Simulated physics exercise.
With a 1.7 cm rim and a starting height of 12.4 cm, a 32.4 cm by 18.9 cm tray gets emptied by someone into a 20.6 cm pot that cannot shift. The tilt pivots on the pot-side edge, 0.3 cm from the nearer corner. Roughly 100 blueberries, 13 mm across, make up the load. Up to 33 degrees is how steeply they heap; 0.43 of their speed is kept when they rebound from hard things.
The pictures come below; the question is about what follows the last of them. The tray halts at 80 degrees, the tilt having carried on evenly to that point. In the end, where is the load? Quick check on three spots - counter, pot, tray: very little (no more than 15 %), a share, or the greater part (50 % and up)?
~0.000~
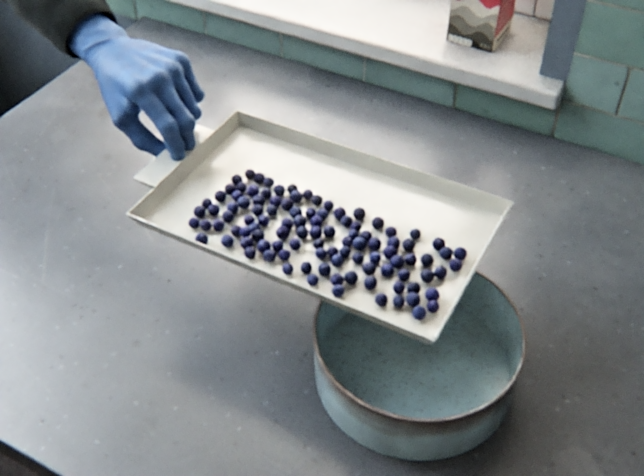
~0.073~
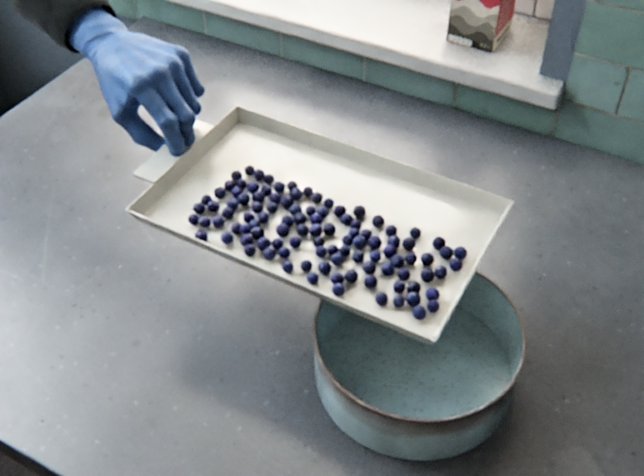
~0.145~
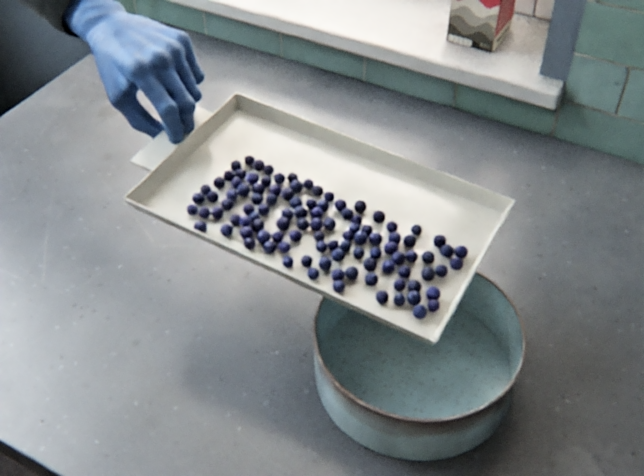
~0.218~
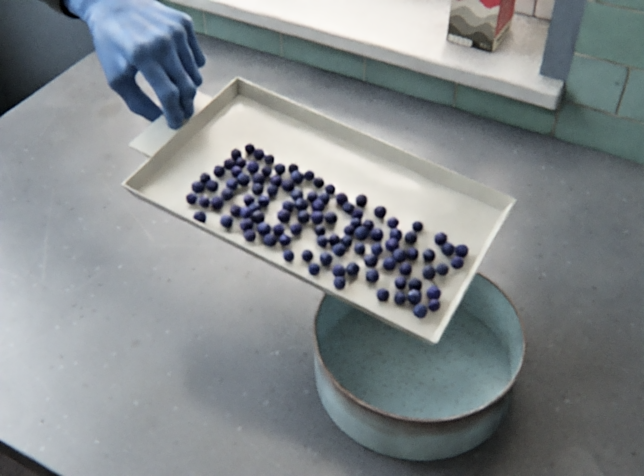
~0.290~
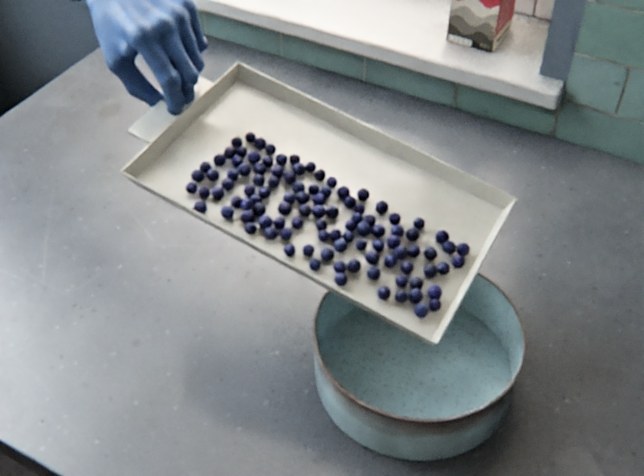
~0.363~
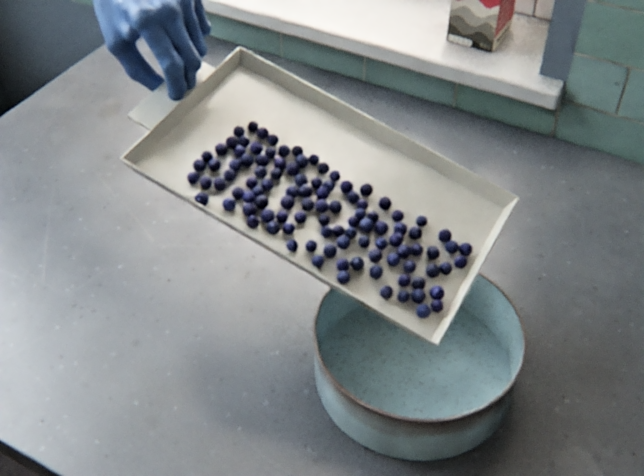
Counter - a share; pot - the greater part; tray - very little.
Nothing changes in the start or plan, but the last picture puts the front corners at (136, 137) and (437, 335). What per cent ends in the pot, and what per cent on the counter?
Split: Pot = 70, counter = 30.
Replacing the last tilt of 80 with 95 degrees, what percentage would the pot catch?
Around 65 %, I reckon.
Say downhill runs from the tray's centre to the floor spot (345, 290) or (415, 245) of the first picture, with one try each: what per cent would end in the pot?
That would be close to 30 per cent, then close to 70 per cent.
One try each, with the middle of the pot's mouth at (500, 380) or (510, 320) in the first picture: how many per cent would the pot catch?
About 100 and 65 per cent.
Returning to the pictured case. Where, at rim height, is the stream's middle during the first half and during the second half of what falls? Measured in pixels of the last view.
Earlier half close to (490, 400), later half at (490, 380) in pixels.
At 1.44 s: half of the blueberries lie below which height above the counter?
Height: Around 18 cm.
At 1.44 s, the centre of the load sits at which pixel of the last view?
Expected load position: Near (440, 261).
After 1.01 s, tilt 45 degrees; the tray holds 100 %, the pot 0 %.
After 1.44 s, tilt 66 degrees; the tray holds 100 %, the pot 0 %.
After 1.95 s, tilt 80 degrees; the tray holds 15 %, the pot 45 %.
At rest (2.8 s), counter 35 %, pot 65 %, tray 0 %.
